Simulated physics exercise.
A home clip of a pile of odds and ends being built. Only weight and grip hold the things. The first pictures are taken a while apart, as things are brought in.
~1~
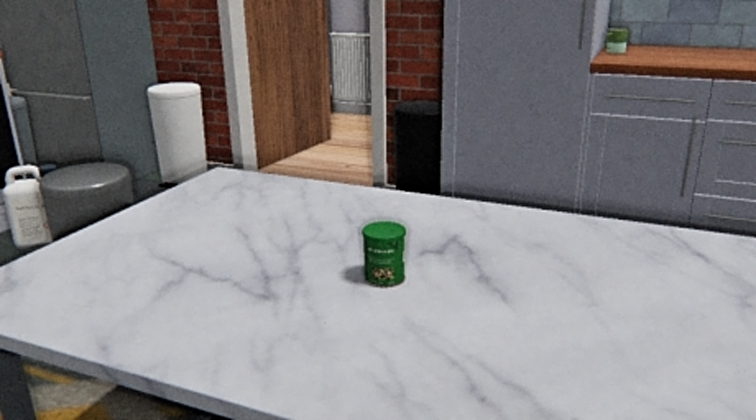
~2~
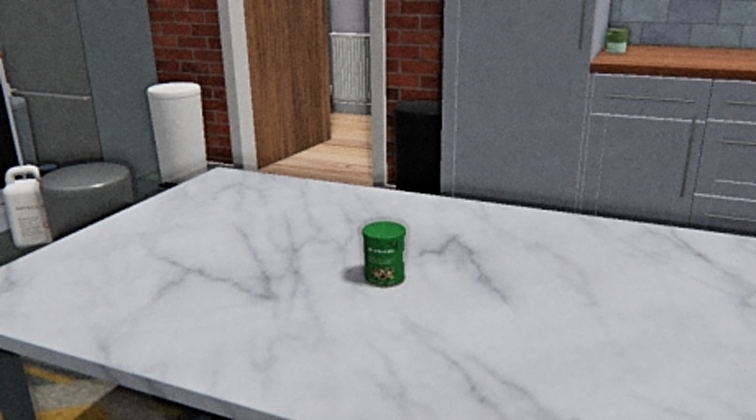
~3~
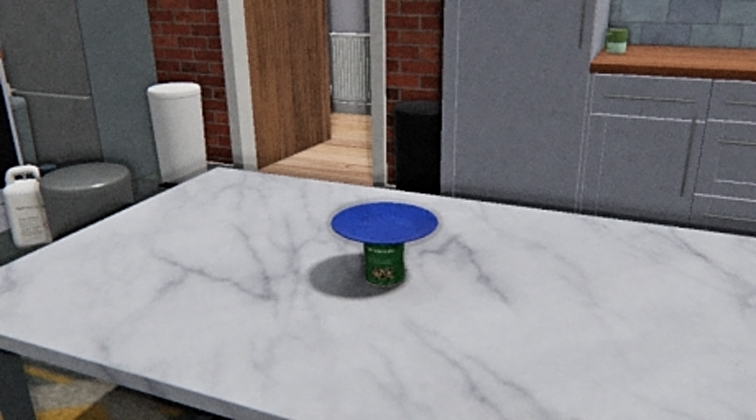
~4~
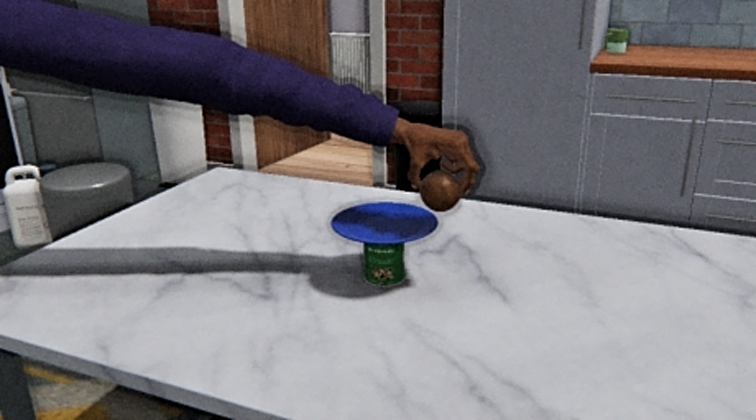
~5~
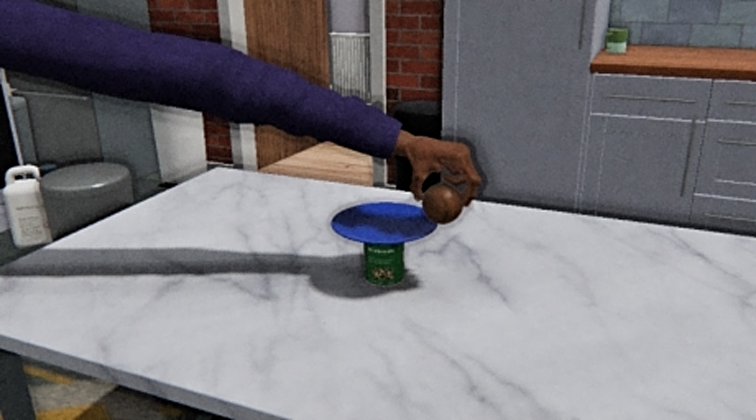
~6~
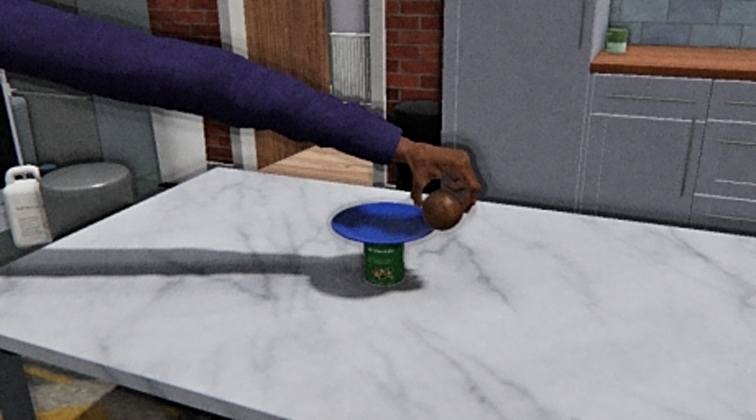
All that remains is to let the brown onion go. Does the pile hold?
In the end the pile loses its balance.
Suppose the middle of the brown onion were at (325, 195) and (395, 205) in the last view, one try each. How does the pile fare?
In the first case it loses its balance; in the second case it holds.
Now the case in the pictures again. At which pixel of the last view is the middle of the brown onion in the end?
At about (484, 280).
Then, 0.30 s later than the last frame, brown onion now fallen.
Then, 0.40 s later than the last frame, things are still on the move.
Then, 1.20 s later than the last frame, nothing new.
When it is over, fallen, brown onion; the other 2 as before. End places, in pixels of the last picture, brown onion near (484, 280). The pile comes apart.
